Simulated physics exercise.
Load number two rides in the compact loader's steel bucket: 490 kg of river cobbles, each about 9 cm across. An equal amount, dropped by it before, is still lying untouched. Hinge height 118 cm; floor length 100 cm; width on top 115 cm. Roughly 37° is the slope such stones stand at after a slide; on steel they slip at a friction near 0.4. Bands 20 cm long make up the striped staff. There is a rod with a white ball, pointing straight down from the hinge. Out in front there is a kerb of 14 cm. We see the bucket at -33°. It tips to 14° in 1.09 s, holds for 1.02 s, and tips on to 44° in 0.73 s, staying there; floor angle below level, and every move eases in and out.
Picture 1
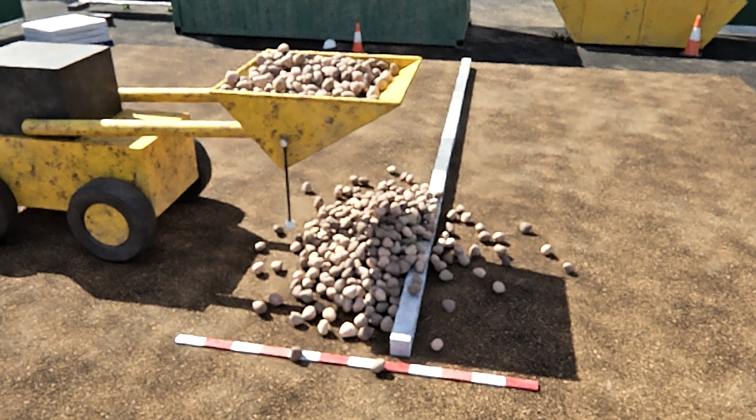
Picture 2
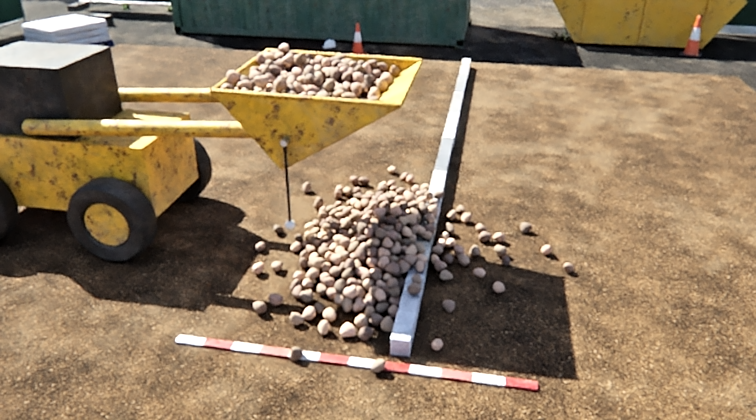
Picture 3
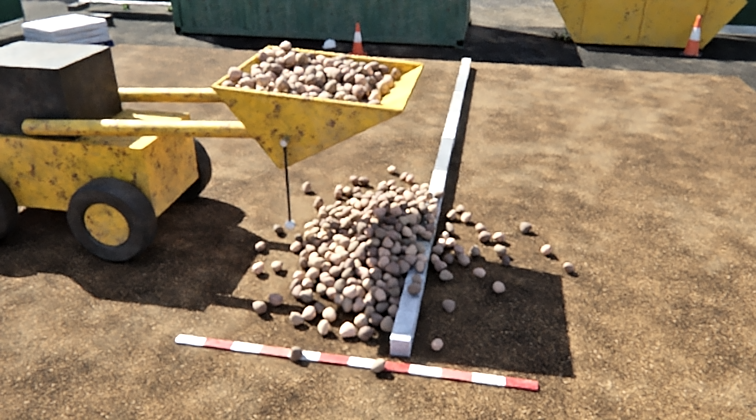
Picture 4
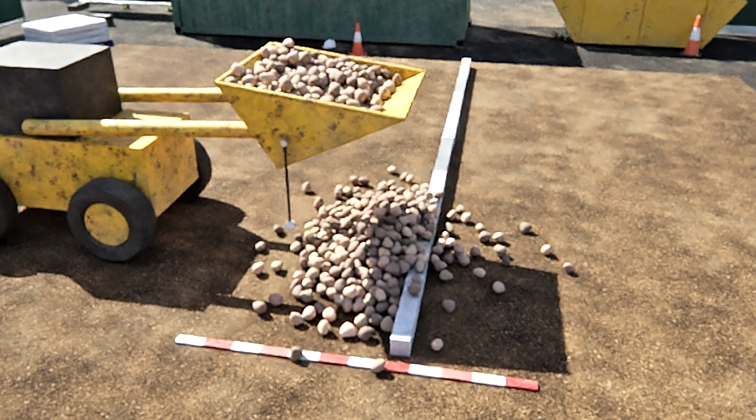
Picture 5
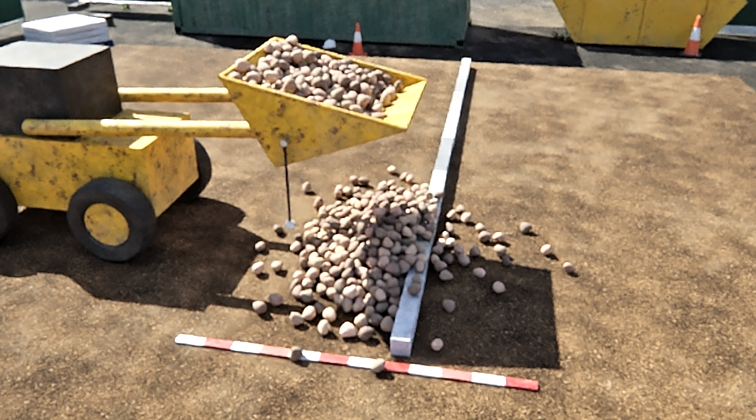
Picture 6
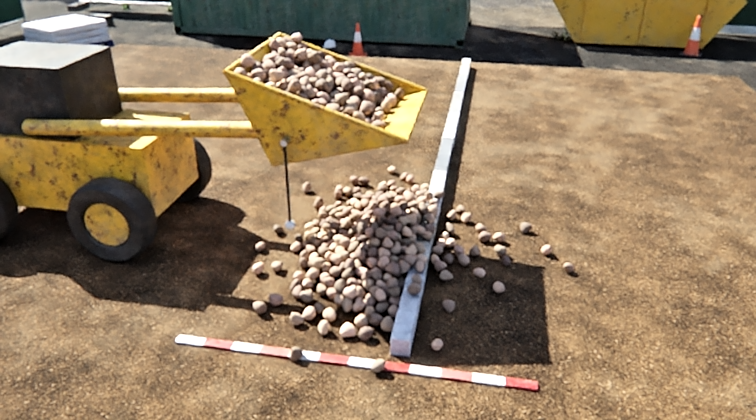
At first, a yellow loader holds a bucket heaped with rounded stones, almost still, above a pile of similar stones lying against a pale kerb. Then the bucket slowly tilts, its back edge rising and its front lip dipping to the right, while the stones stay inside and the pile remains unchanged.
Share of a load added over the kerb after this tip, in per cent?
Some 54 %.
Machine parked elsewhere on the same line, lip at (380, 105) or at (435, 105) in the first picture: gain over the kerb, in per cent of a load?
Some 40 percent first and 85 percent second.
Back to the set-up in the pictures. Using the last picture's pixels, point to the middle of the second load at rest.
Their middle rests near (438, 235).
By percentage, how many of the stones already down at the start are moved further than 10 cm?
I'd say roughly 5 per cent of them.
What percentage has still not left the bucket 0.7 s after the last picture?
About 100 percent is still in there.
Then, 0.4 s after the last picture the floor is at 7°; in per cent of one load, 100 in the bucket, 95 on this side of the kerb, 6 over the kerb; the foremost stones are at (516, 251).
Then, 0.7 s after the last picture the floor is at 14°; in per cent of one load, 100 in the bucket, 95 on this side of the kerb, 6 over the kerb; the foremost stones are at (516, 251).
Then, 2.8 s after the last picture the floor is at 44°; in per cent of one load, 3 in the bucket, 140 on this side of the kerb, 57 over the kerb; the foremost stones are at (608, 273).
Then, 5.6 s after the last picture the floor is at 44°; in per cent of one load, 0 in the bucket, 141 on this side of the kerb, 59 over the kerb; the foremost stones are at (609, 274). Net gain over the kerb, 54.
